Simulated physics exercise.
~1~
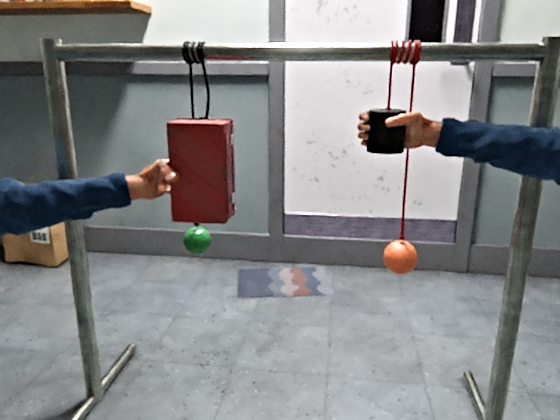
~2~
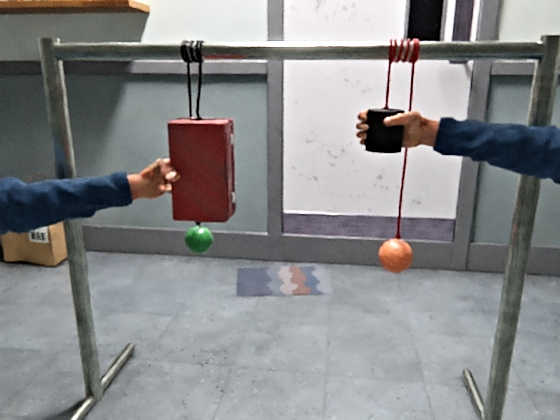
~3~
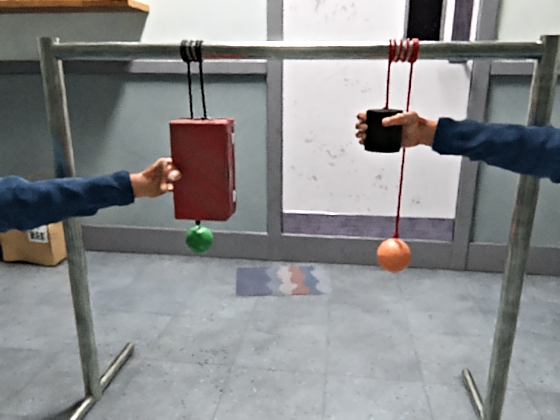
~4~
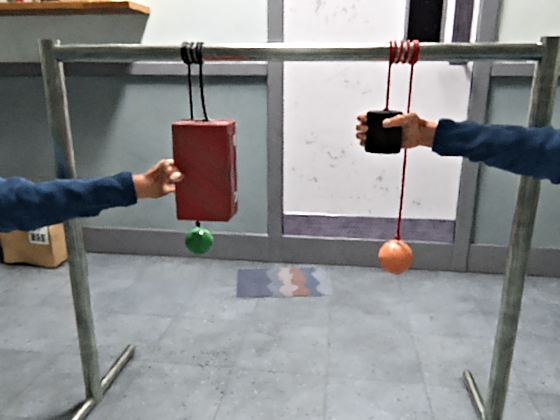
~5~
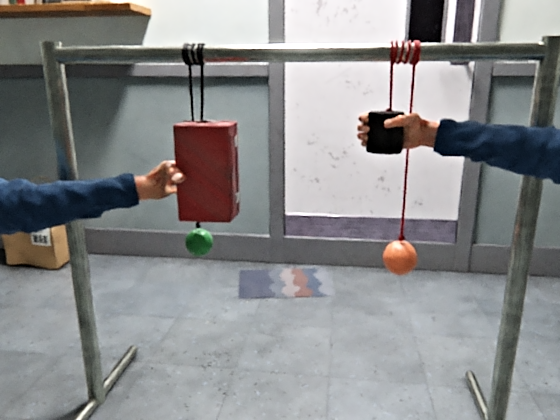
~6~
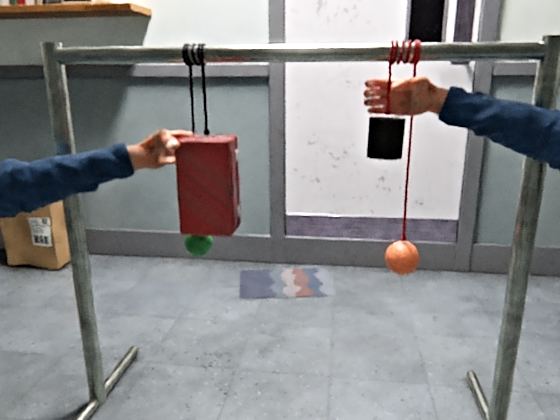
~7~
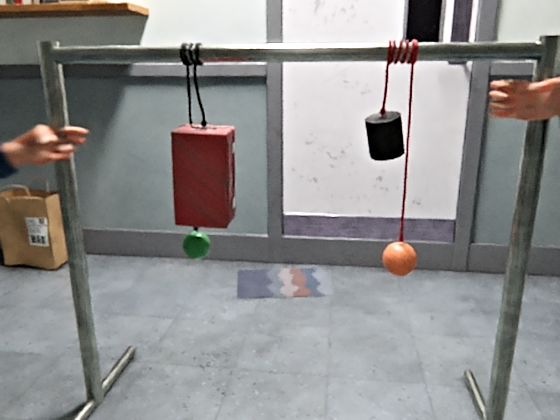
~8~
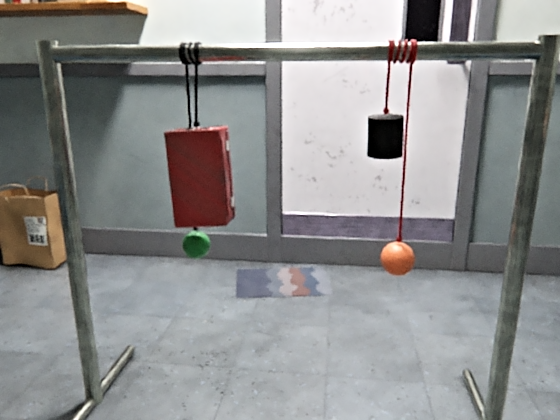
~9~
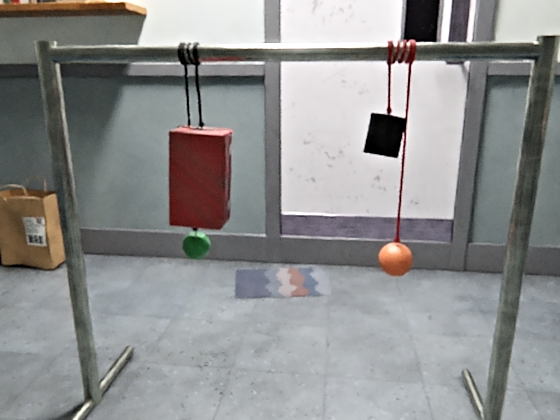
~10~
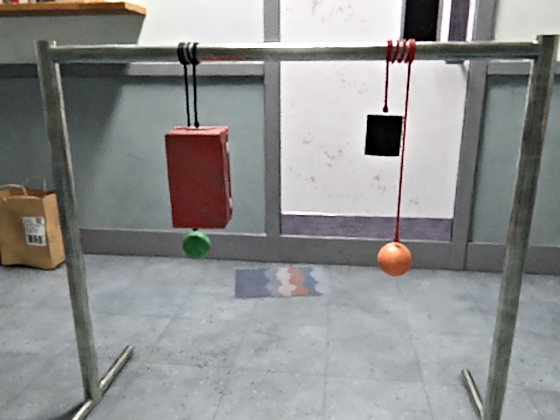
Two hands release a red case and a black object, which stay hanging from a rail.
